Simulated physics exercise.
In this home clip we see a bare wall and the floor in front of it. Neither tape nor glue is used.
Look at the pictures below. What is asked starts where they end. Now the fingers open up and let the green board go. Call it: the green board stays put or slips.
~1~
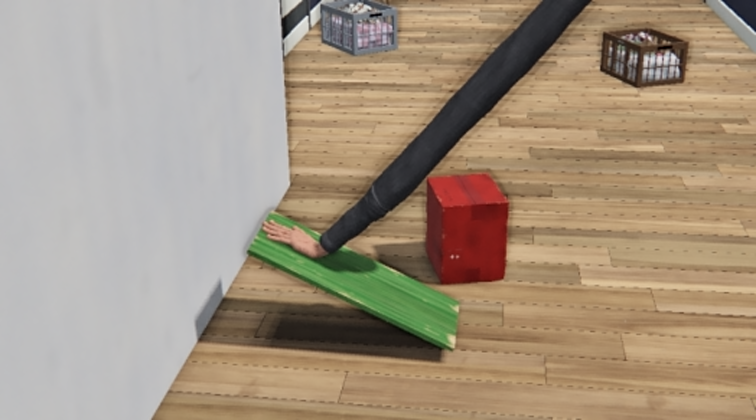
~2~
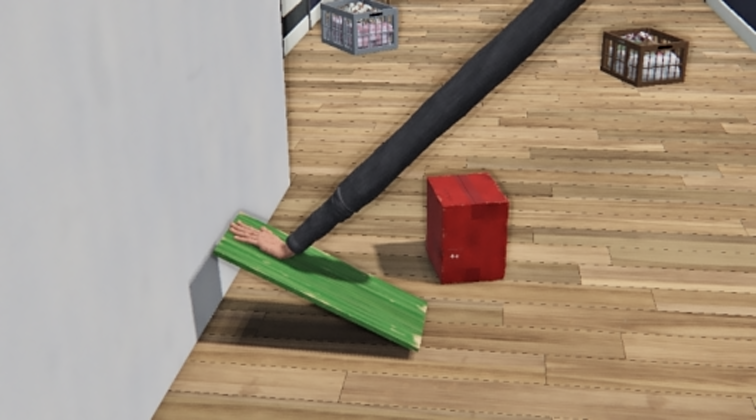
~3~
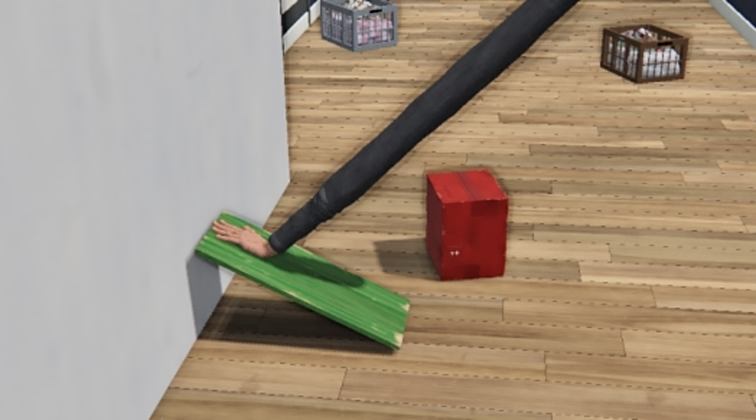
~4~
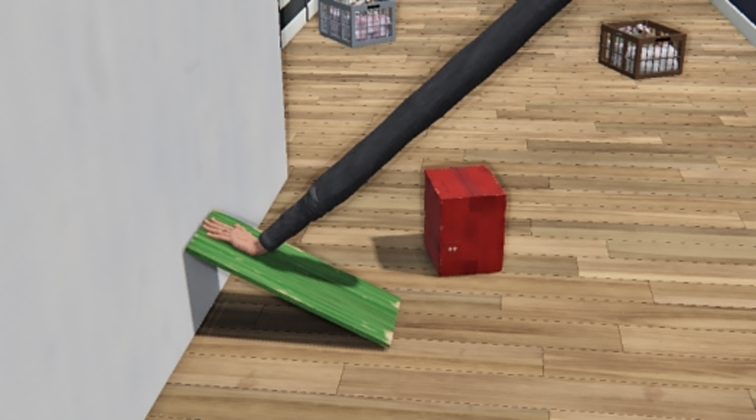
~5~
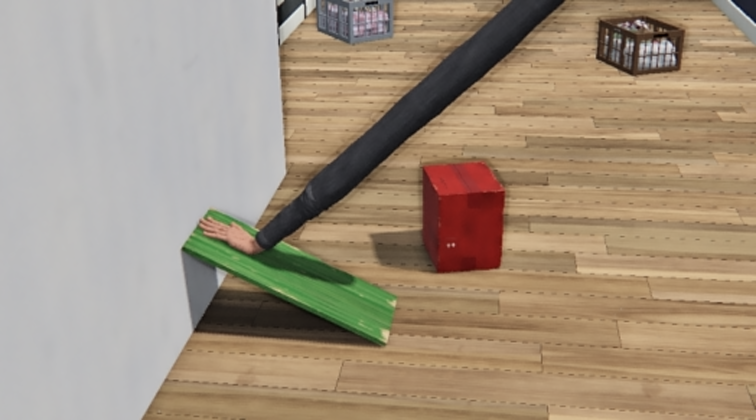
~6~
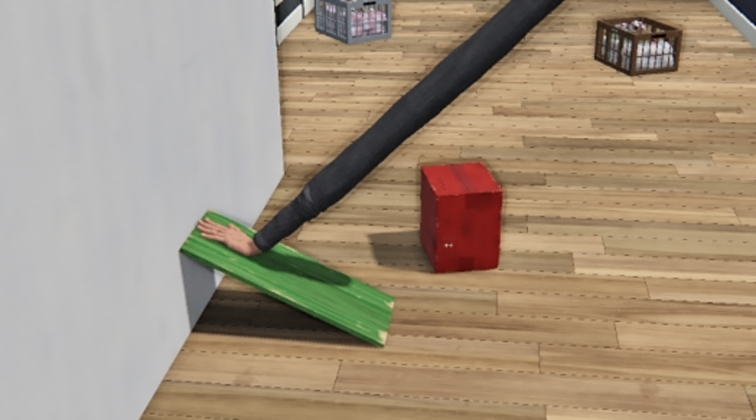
Slips.
Then, 0.30 s on from there, green board leaning 9° more than when let go near (299, 290).
Then, 0.40 s on from there, green board leaning 24° more than when let go near (305, 314).
Then, 0.50 s on from there, green board leaning 25° more than when let go near (306, 314).
In the end, moved from the start, green board; red box unmoved. At the end, from the last picture's camera, green board near (306, 318). The board gives way.
